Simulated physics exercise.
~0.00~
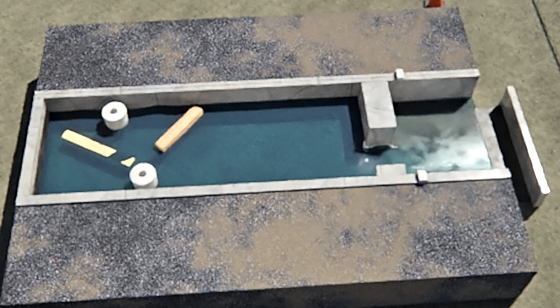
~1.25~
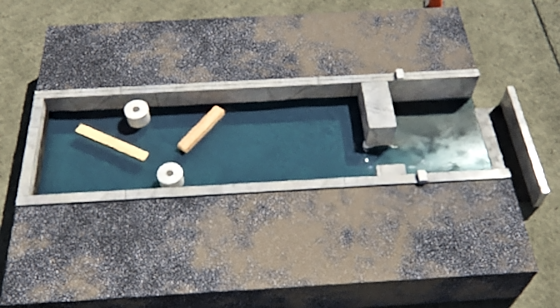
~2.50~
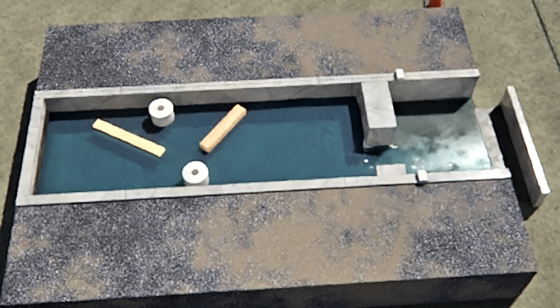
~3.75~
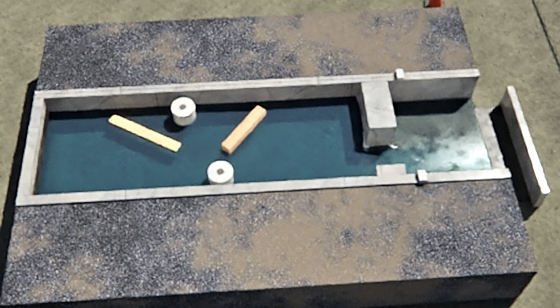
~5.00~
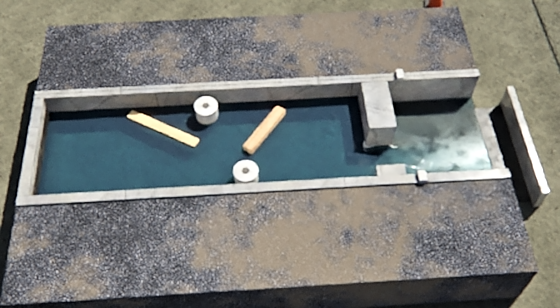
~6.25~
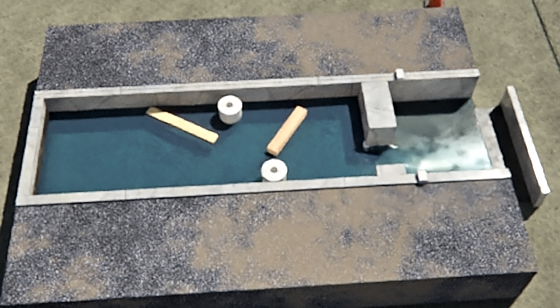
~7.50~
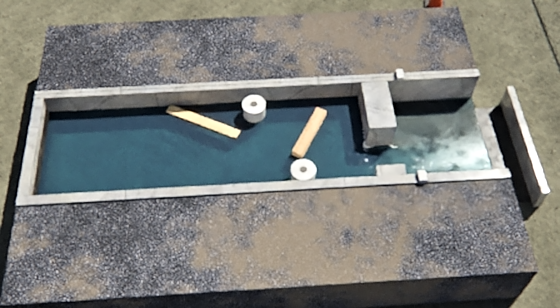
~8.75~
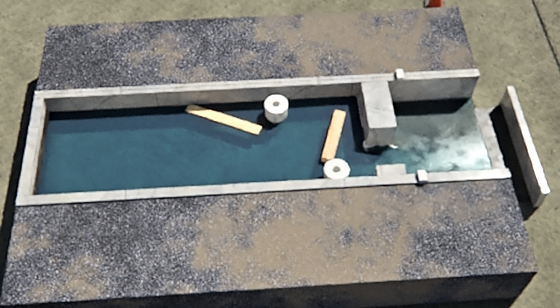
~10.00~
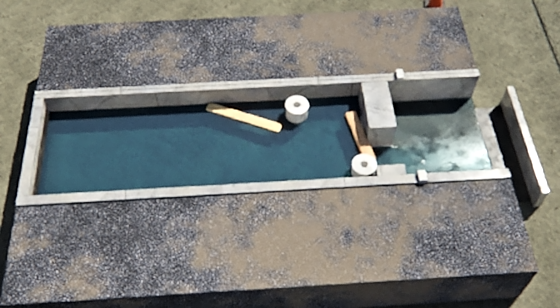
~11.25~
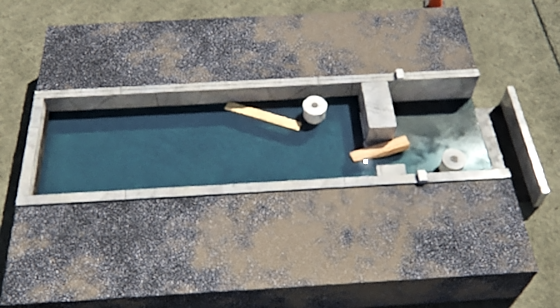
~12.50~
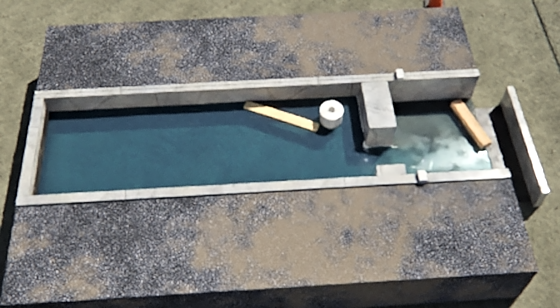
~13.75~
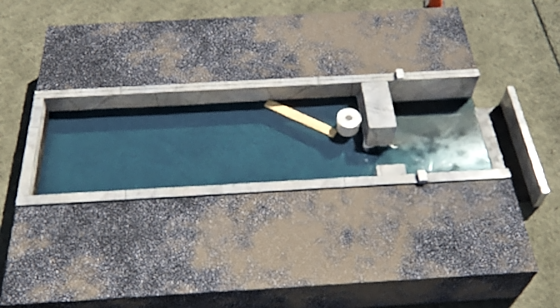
Two white rings and two wooden pieces drifting right along a walled water channel, one ring and one beam leaving through the gap.
